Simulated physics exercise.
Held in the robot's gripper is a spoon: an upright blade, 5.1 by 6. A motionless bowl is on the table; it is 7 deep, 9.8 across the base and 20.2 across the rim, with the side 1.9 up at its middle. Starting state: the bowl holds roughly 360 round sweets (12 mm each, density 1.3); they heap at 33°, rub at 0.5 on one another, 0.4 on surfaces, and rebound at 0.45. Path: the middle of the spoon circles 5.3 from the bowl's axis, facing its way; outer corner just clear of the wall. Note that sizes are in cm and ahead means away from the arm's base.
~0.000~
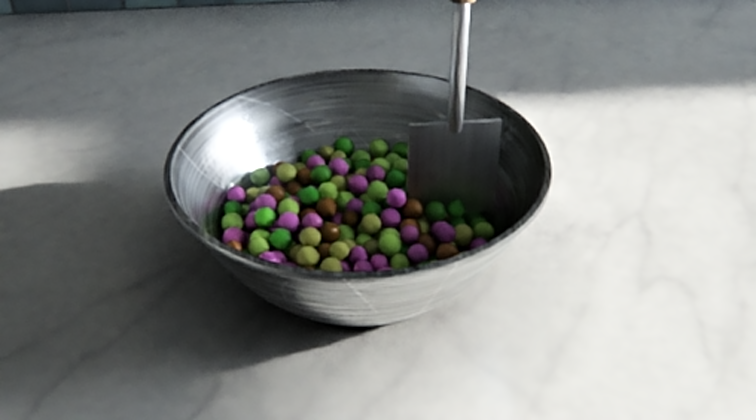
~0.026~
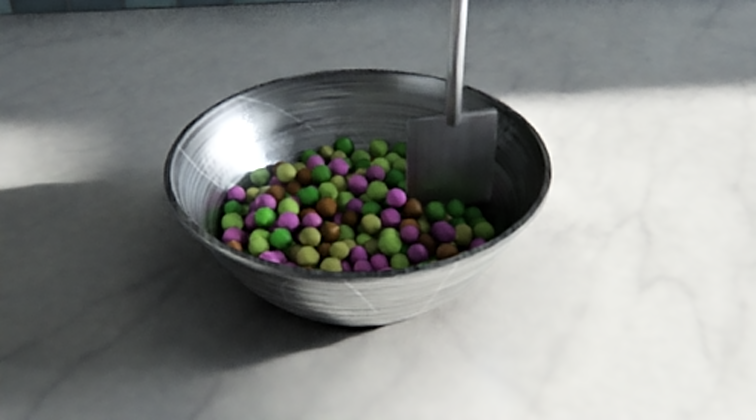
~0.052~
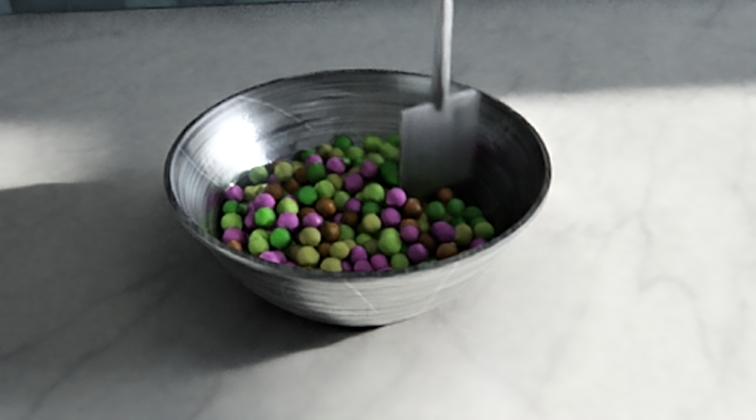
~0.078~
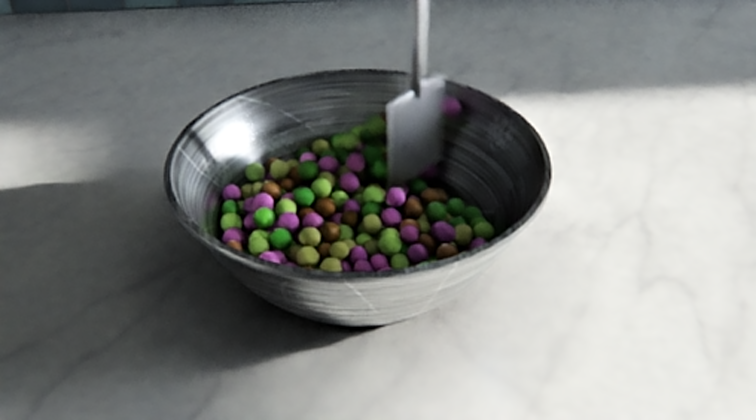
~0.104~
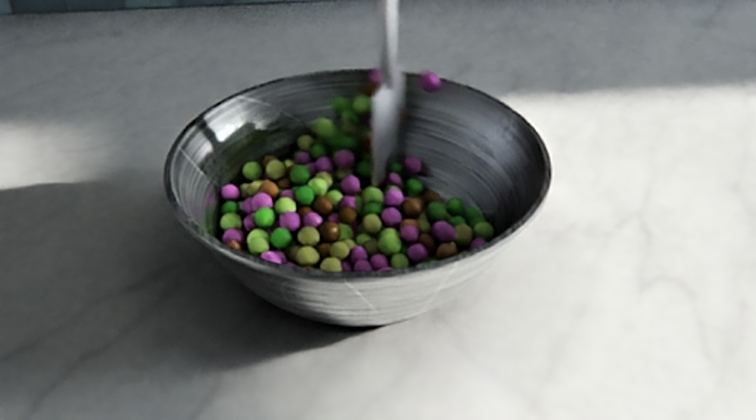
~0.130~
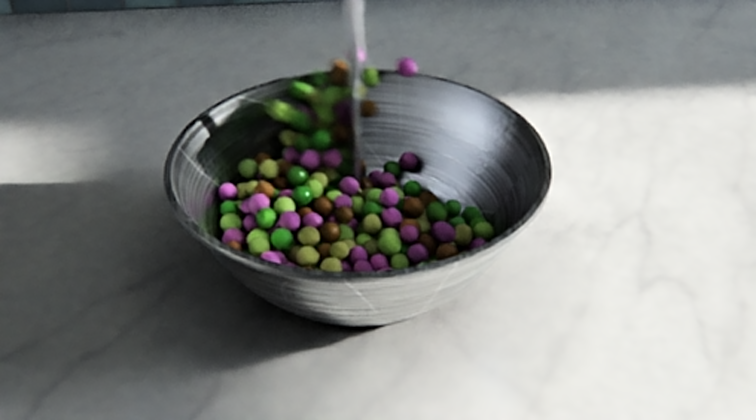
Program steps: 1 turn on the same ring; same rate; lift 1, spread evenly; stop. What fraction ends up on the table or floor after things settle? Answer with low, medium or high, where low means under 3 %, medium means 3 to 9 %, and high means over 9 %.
High.
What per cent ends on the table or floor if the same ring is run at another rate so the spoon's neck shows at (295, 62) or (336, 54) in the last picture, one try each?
Some 25 and 20 %.
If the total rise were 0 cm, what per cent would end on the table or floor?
Around 25 %.
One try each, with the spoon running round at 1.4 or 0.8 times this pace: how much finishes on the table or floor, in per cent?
25 % and 10 %.
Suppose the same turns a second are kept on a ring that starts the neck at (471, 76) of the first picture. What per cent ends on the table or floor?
Table or floor share: Near 0 %.
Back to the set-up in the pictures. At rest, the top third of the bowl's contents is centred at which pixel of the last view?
About (392, 212).
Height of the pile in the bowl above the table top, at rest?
Roughly 5.0 cm.
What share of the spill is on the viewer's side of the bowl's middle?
Close to 60 percent, I reckon.
After 0.26 s, 190° round, highest piece 10 above the table; 338 in the bowl, 2 on the table or floor, 19 in flight or on the tool.
After 0.39 s, 293° round, highest piece 10 above the table; 320 in the bowl, 24 on the table or floor, 15 in flight or on the tool.
After 0.65 s, 0° round, highest piece 5 above the table; 308 in the bowl, 51 on the table or floor.
After 1.35 s, 0° round, highest piece 5 above the table; 308 in the bowl, 51 on the table or floor.
At rest, 308 in the bowl, 51 on the table or floor. That is 14 % on the table or floor.
